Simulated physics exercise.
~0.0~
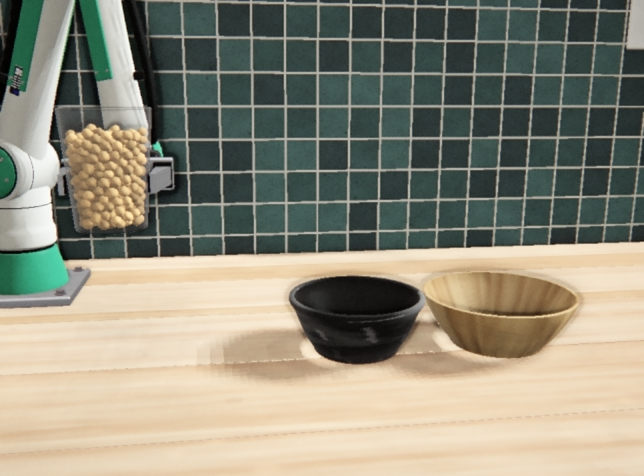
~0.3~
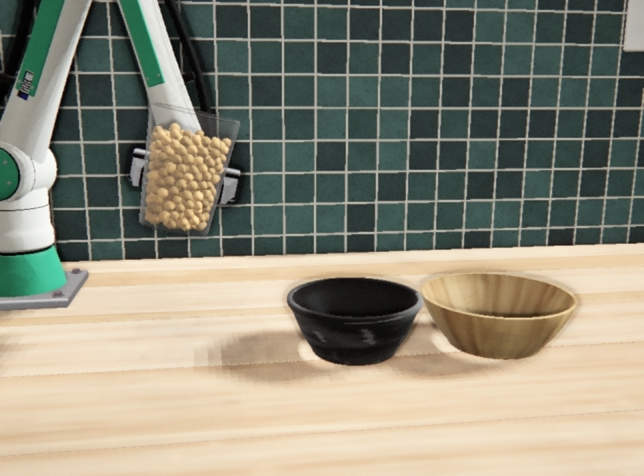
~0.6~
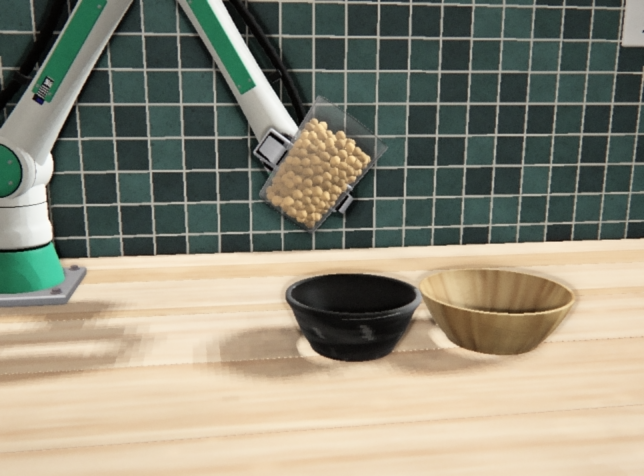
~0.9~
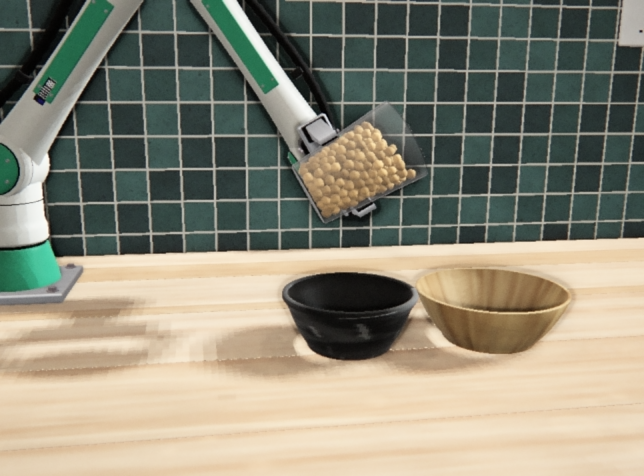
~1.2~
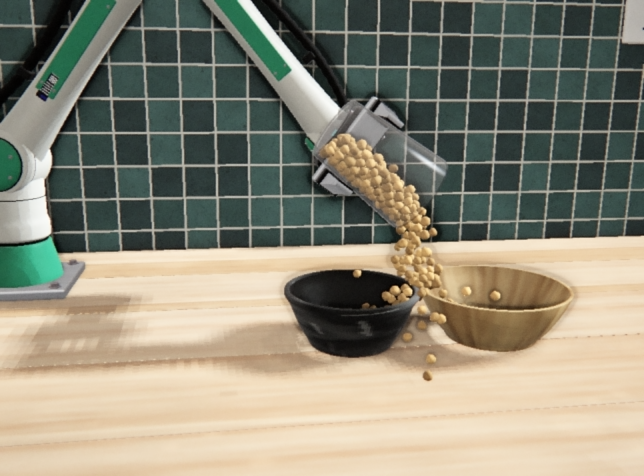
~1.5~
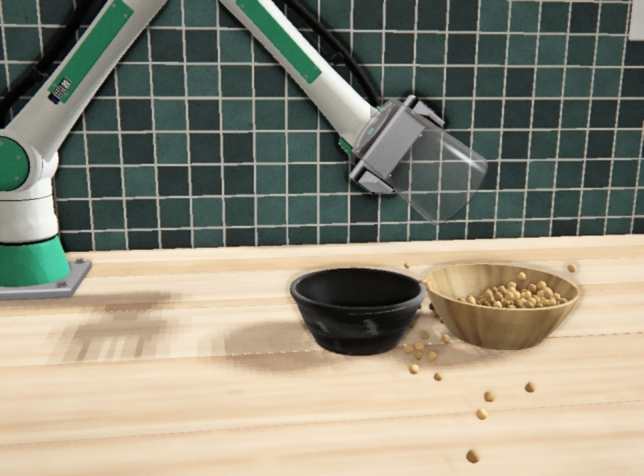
A white and green robot arm holds a clear cup of dried chickpeas at the left of a pale wooden counter, seen from the front against a dark green tiled wall. A black bowl and a light wooden bowl stand side by side to the right. The arm swings the cup rightward, tipping it further as it nears the bowls. Chickpeas pour out over the spot where the bowls meet, some dropping into the black one. The cup moves on to the right and empties, leaving a heap in the wooden bowl and several chickpeas scattered on the counter.
